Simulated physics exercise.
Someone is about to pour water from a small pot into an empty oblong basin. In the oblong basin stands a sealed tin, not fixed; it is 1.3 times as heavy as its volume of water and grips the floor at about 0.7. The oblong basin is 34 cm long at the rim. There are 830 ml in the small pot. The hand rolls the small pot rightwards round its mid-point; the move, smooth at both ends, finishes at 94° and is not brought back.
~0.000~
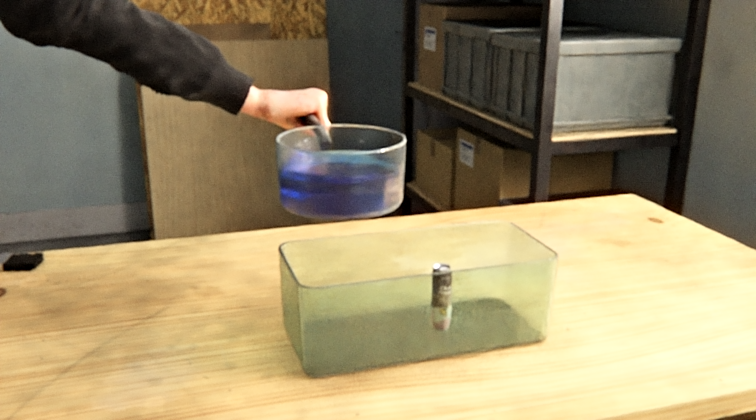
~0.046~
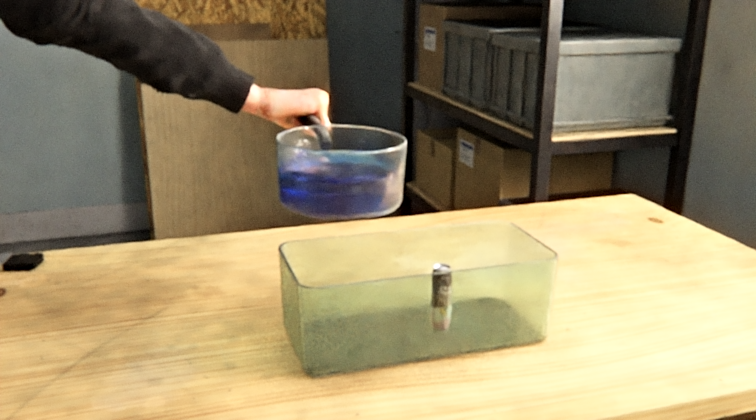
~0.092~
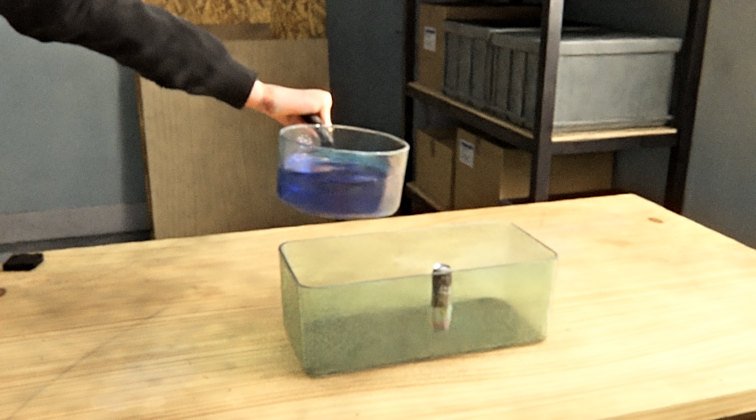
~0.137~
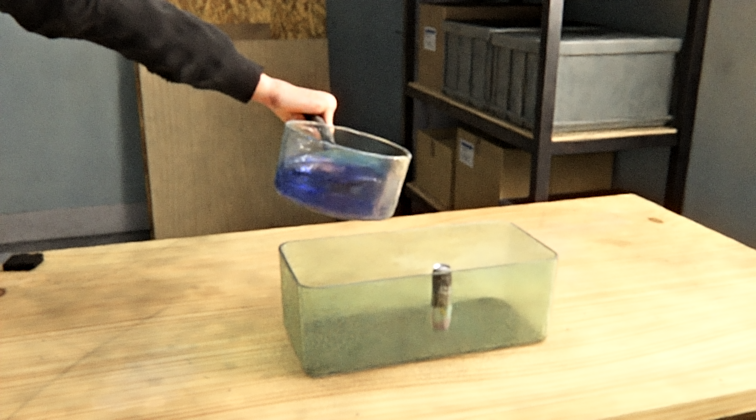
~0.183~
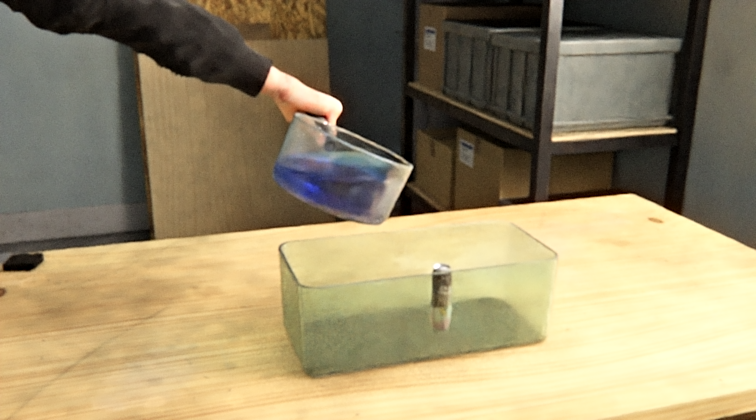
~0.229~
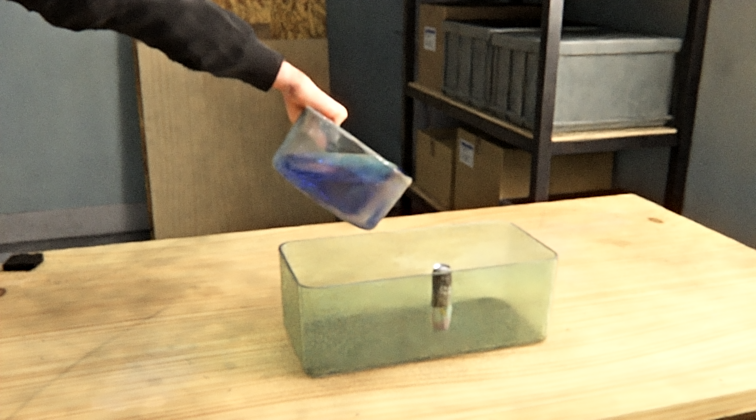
A hand in a dark sleeve holds a small clear pot of blue-violet water above a pale wooden table, seen from slightly above by a still camera. Below it sits a greenish see-through oblong basin with a dark tin, while boards and a shelf of boxes stand behind. The hand rolls the pot rightwards, slowly then further, and the water shifts inside.
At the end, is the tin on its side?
The tin falls.
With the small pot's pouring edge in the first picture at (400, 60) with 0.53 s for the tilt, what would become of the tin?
Then it remains upright.
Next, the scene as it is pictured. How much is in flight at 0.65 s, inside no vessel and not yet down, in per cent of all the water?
About 5 per cent.
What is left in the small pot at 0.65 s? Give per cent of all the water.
Near 14 in a hundred.
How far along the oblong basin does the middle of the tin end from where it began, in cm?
Some 7.5 cm.
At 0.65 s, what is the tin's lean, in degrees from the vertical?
It is at some 0°.
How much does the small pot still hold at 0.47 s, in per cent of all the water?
Some 36 per cent.
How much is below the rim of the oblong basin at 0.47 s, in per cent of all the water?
Some 28 per cent.
After 0.47 s the tilt is 91° and 37 per cent is still to pour; the tin stands where it began.
After 0.65 s the tilt is 94° and 14 per cent is still to pour; the tin stands 2 cm from where it began.
After 0.83 s the tilt is 94° and 5 per cent is still to pour; the tin leans 49°.
After 1.03 s the tilt is 94° and 2 per cent is still to pour; the tin lies on its side.
In the end the tin lies on its side.
